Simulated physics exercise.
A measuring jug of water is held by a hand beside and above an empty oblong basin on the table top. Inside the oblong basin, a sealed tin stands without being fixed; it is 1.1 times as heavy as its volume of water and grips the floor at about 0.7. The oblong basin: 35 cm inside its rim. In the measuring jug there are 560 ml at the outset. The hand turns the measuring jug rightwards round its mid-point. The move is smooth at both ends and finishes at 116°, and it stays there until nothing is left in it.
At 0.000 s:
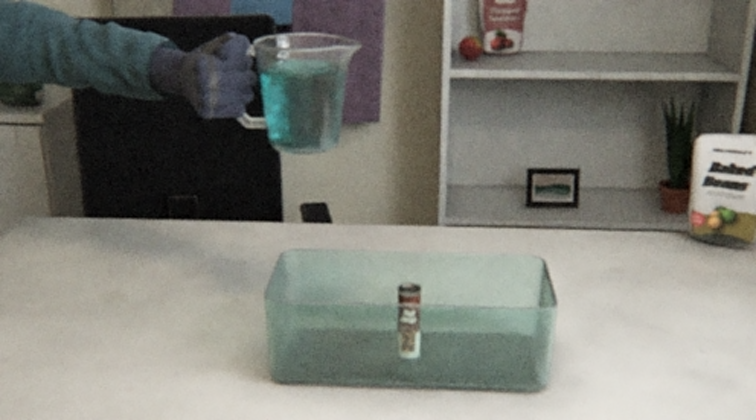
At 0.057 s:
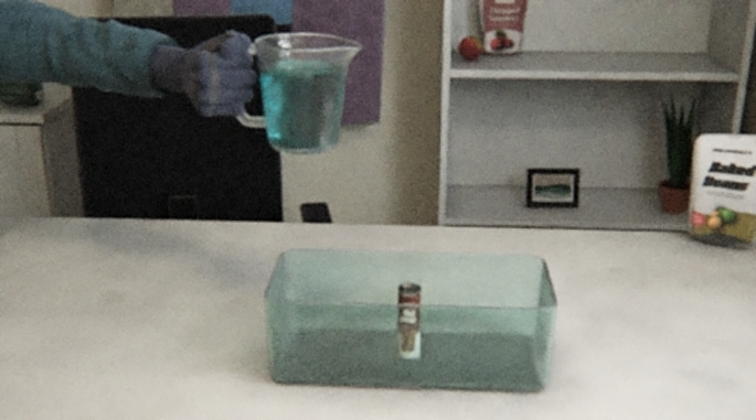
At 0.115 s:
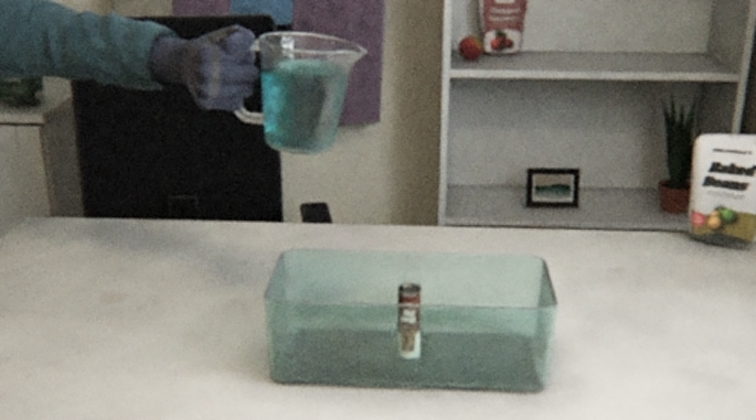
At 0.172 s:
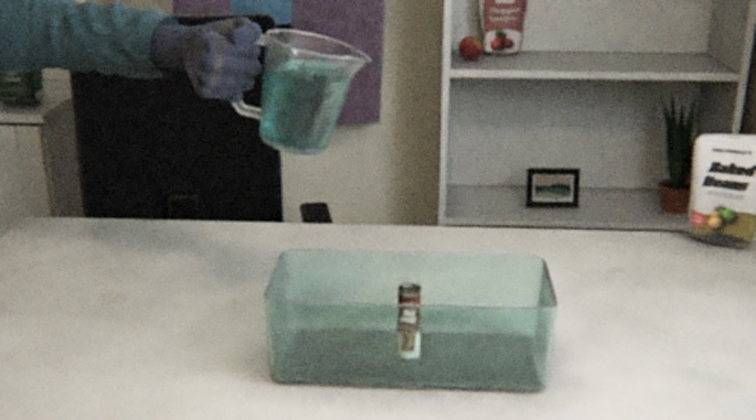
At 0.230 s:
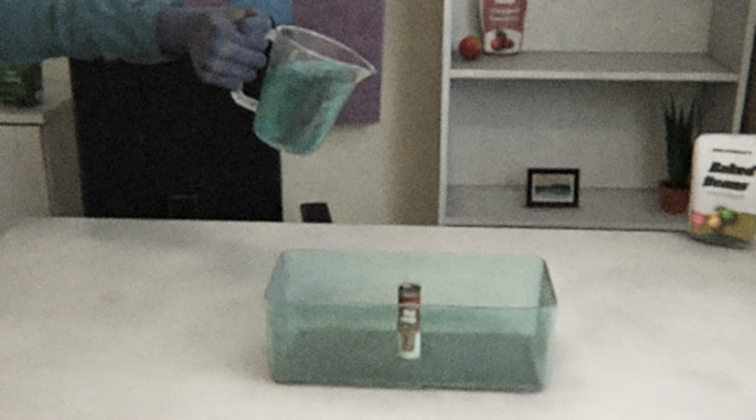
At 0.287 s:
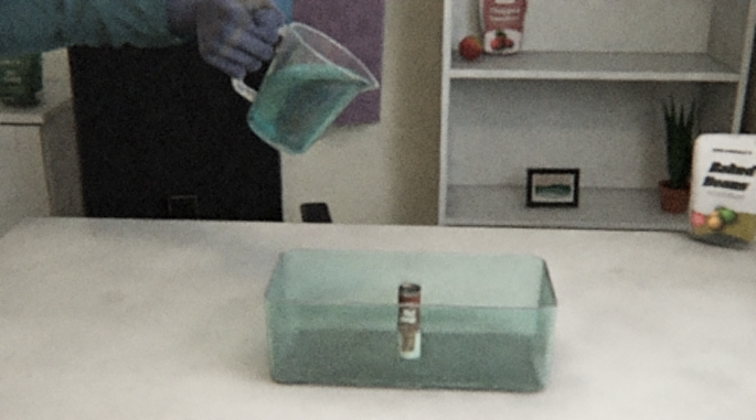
At the start, a gloved hand holds a measuring jug of blue water upright, above and to the left of an oblong basin on a table, with a small tin standing inside the basin. The hand then turns the jug steadily rightwards, and the water shifts towards its lowered spout side.
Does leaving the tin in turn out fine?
Yes.
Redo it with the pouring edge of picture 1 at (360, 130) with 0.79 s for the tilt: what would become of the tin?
After that, the tin overturns.
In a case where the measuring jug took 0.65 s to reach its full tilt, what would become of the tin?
Result: Tin tipped over.
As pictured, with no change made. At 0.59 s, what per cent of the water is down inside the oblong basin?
I reckon close to 8 percent of it.
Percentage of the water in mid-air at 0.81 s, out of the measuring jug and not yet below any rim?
Estimate: About 24 in a hundred.
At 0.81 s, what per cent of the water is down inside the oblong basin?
Roughly 72 %.
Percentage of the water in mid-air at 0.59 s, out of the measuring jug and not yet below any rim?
About 38 per cent.
By 0.59 s the tilt is 98° and 54 per cent is still to pour; the tin stands where it began.
By 0.81 s the tilt is 116° and 5 per cent is still to pour; the tin stands where it began.
By 1.04 s the tilt is 116° and 0 per cent is still to pour; the tin stands where it began.
By 1.29 s the tilt is 116° and 0 per cent is still to pour; the tin stands where it began.
At rest the tin stands where it began.
